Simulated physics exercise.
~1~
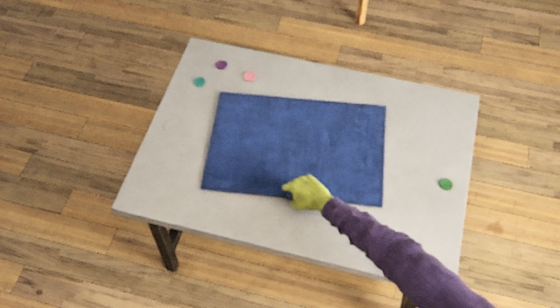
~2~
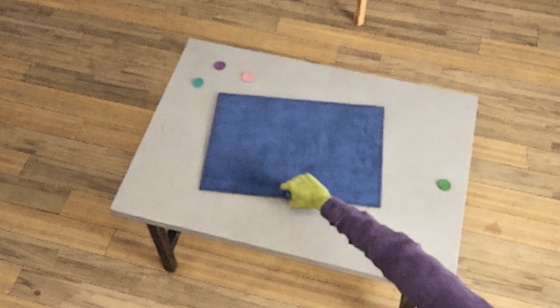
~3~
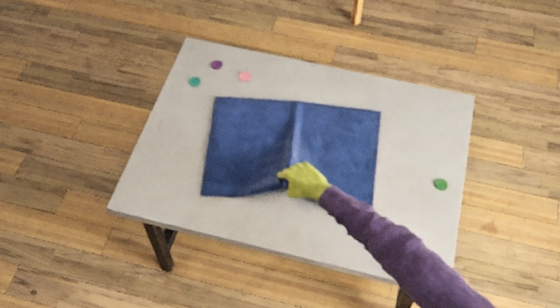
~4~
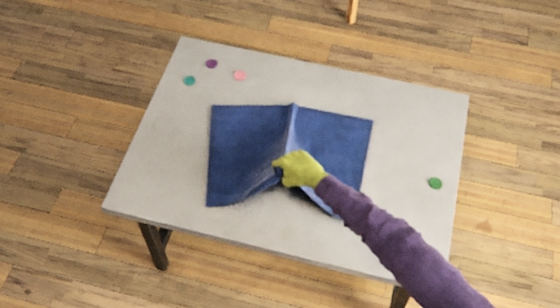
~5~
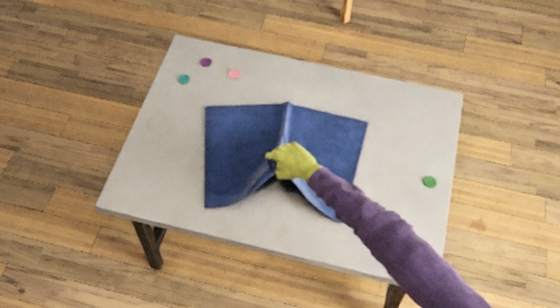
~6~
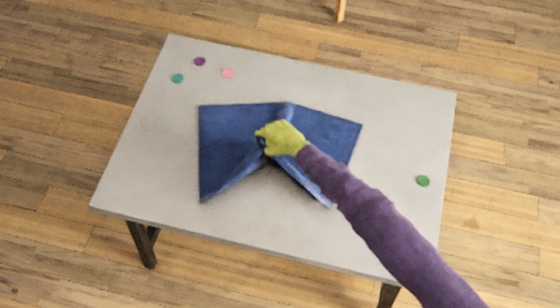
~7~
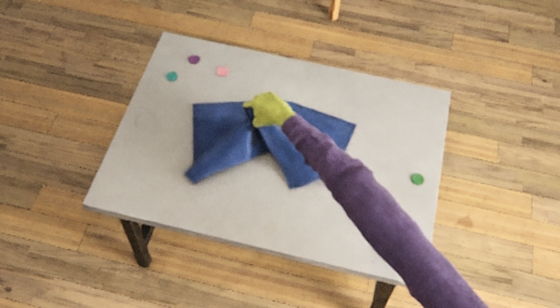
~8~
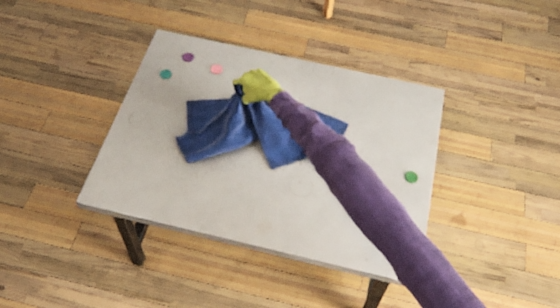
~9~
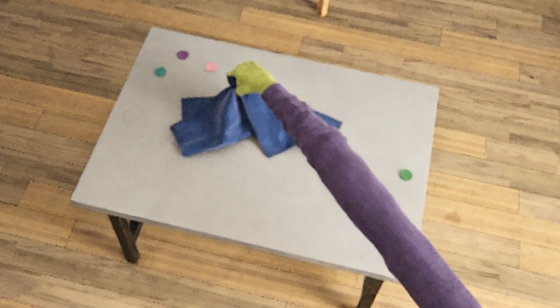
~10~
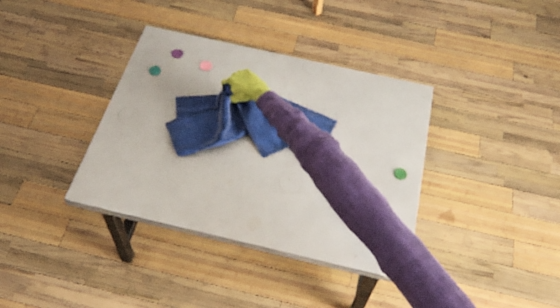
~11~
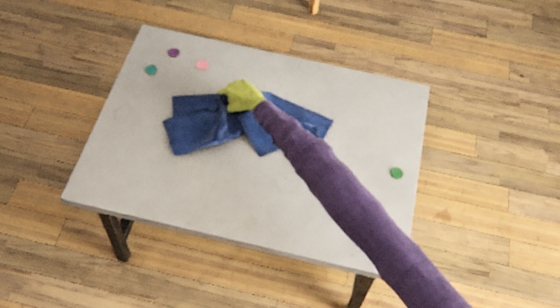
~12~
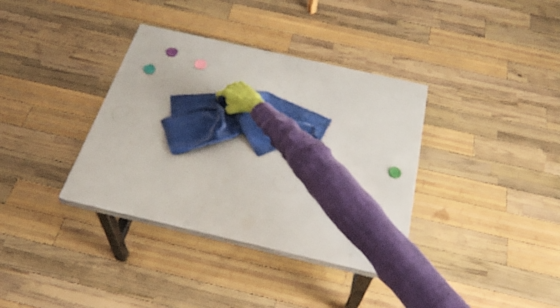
A blue hand towel lies flat on a pale grey desk, seen from above at an angle, with a wooden floor all around. Purple, teal and pink small round pieces sit near the far left corner, and a green one lies towards the right. A hand in a yellow-green glove, its arm in a purple sleeve, pinches the towel's near edge and lifts it, raising a crease through the middle. The hand carries the pinched part towards the far side, dragging the cloth along, while the view pans slightly right. It lowers the pinch, leaving the towel bunched and folded, with all four small pieces still uncovered.
